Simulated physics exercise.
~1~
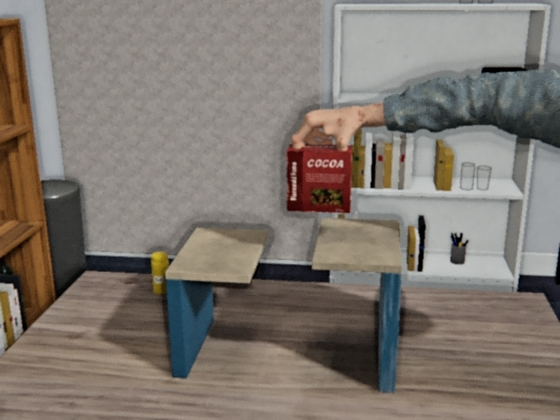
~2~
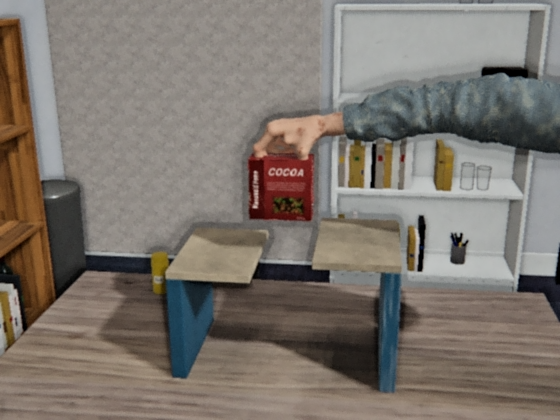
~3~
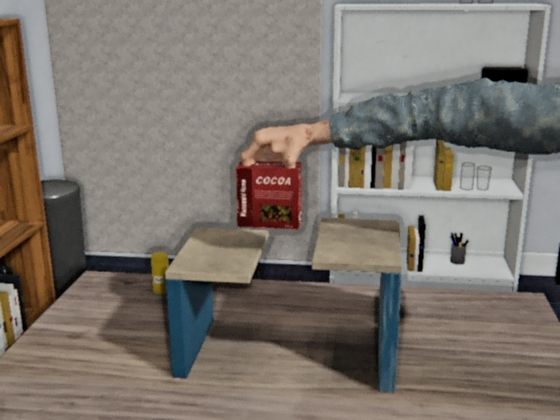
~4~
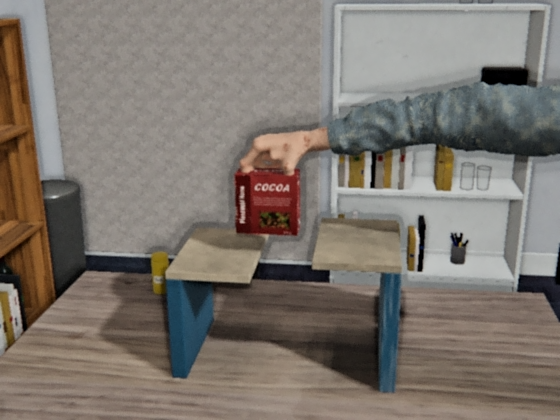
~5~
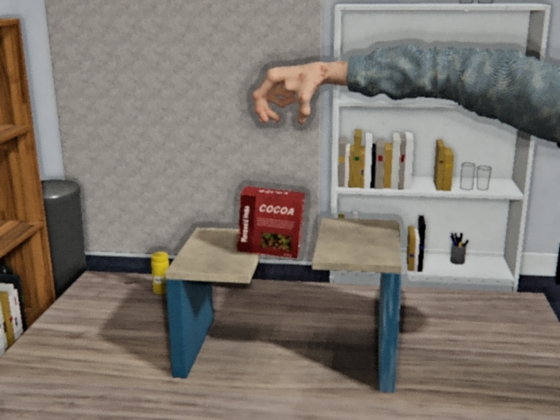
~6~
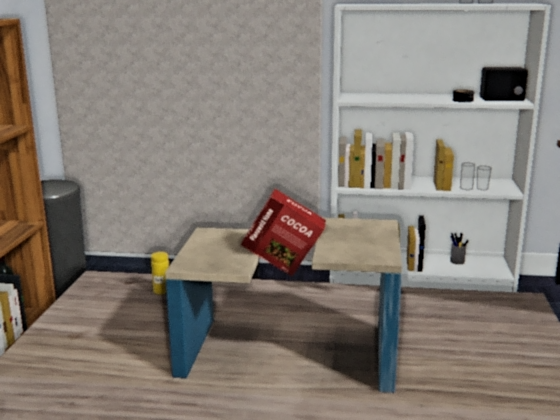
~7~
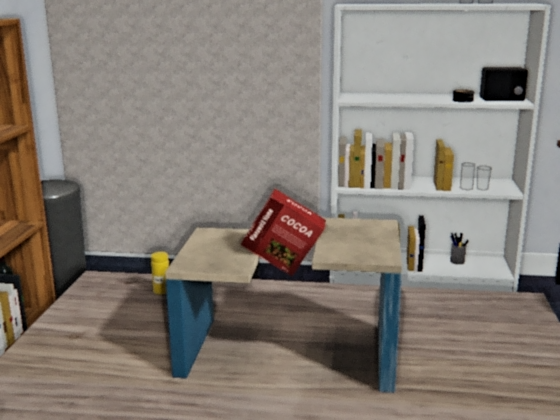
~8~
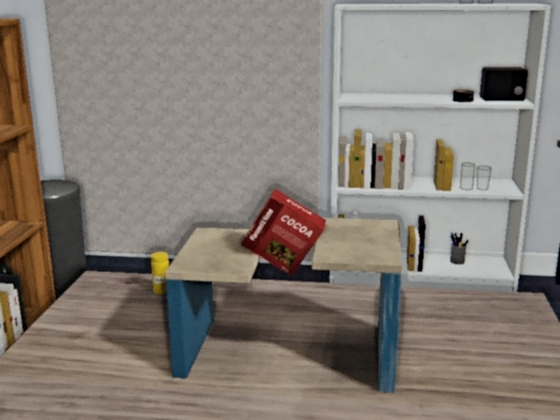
At first, a hand reaching in from the right holds a red cocoa packet upright above two beige-topped stands with blue supports, separated by a narrow gap. The hand carries the packet to the left, then lowers it toward the inner edge of the left stand. It lets go and draws back, leaving the packet standing near the gap. The packet then tips to the right and drops slightly into the opening. It ends up caught between the two tops, leaning at a slant and staying still, while the yellow container behind remains in place.
